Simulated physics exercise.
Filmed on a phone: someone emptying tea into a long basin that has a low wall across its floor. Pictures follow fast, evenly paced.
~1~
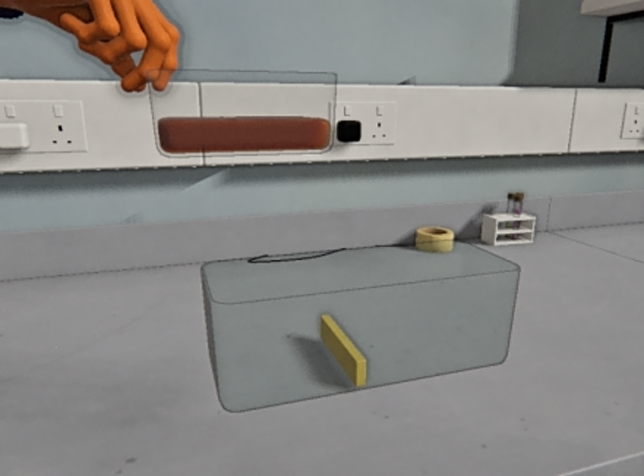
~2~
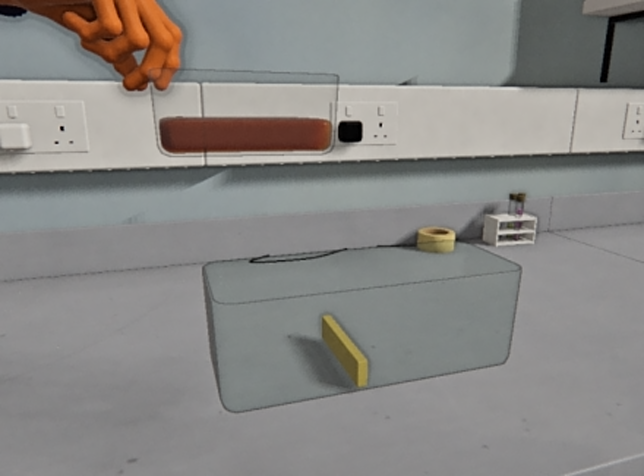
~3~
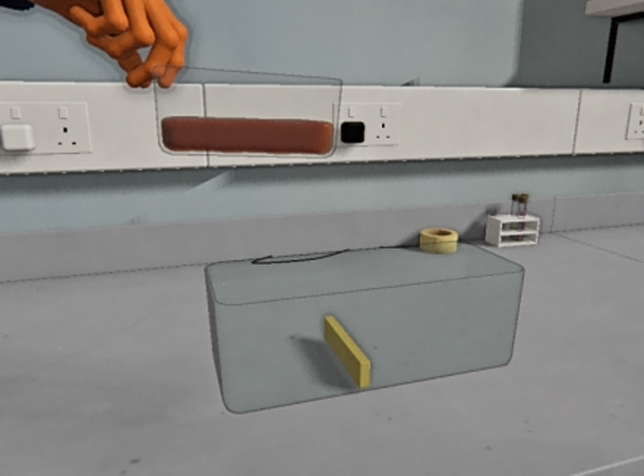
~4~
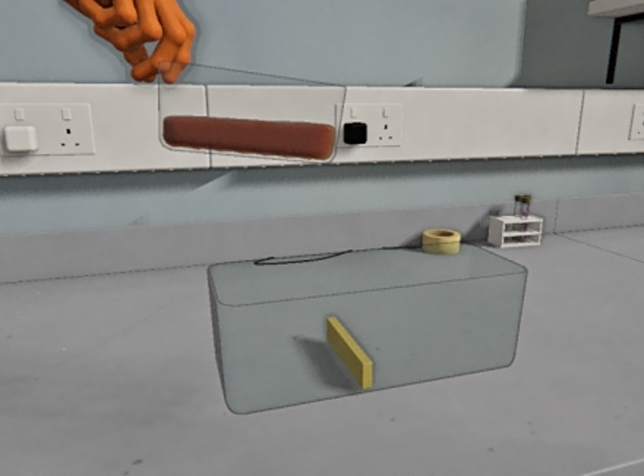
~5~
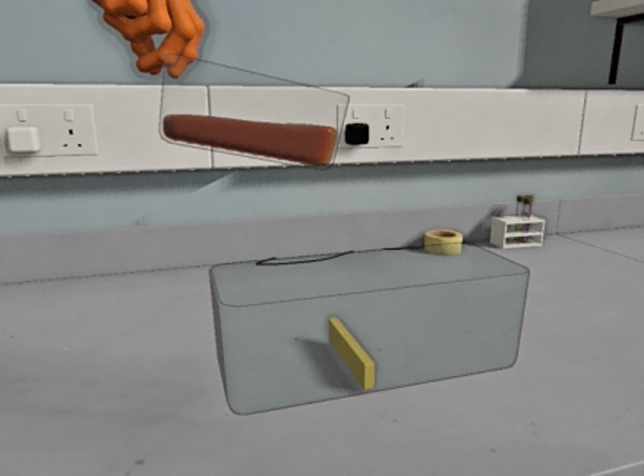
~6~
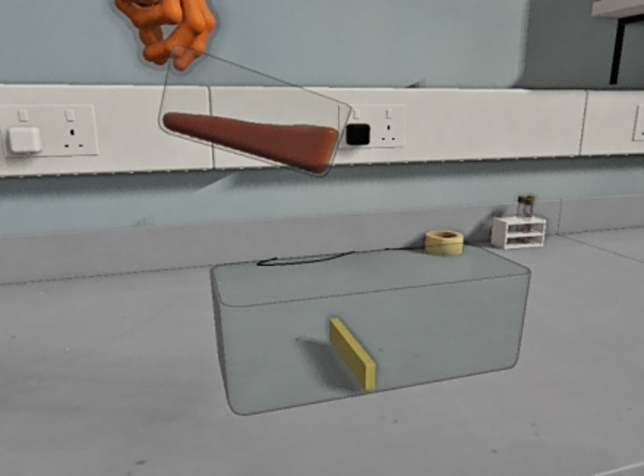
An orange hand grips the upper left of a clear container holding reddish-brown liquid, seen from slightly above a grey worktop against a pale blue wall with white sockets. Below sits a long see-through basin with a low yellow wall inside, a yellow roll and small white drawers behind it. The hand rises slightly, tilting the container gradually down to the right as the liquid gathers there, while the view shifts very slightly.
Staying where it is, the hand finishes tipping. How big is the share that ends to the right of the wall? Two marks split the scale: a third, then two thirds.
Finally a third to two thirds of it is on the right.
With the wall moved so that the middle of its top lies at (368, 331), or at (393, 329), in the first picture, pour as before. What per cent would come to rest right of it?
Roughly 35 % and 10 %.
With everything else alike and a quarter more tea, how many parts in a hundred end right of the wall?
That share would be some 60 parts in a hundred.
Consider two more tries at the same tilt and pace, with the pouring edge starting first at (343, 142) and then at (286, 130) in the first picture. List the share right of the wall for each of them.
Start one gives some 55 %, start two some 15 %.
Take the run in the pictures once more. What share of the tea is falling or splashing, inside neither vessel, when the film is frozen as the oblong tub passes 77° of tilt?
It works out to about 40 percent.
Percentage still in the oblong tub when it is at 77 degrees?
My estimate is close to 40 percent remaining.
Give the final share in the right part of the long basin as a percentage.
It comes to about 50 per cent.
A moment on, the oblong tub is tipped on its side and 42 per cent is still to pour, 1 is left of the wall and 19 right of it.
Next, the oblong tub is tipped right over and 6 per cent is still to pour, 33 is left of the wall and 50 right of it.
Then the oblong tub is tipped right over and 0 per cent is still to pour, 47 is left of the wall and 52 right of it.
Later the oblong tub is tipped right over and 0 per cent is still to pour, 47 is left of the wall and 52 right of it.
In the end 47 per cent lies left of the wall, 52 right of it and 1 outside.
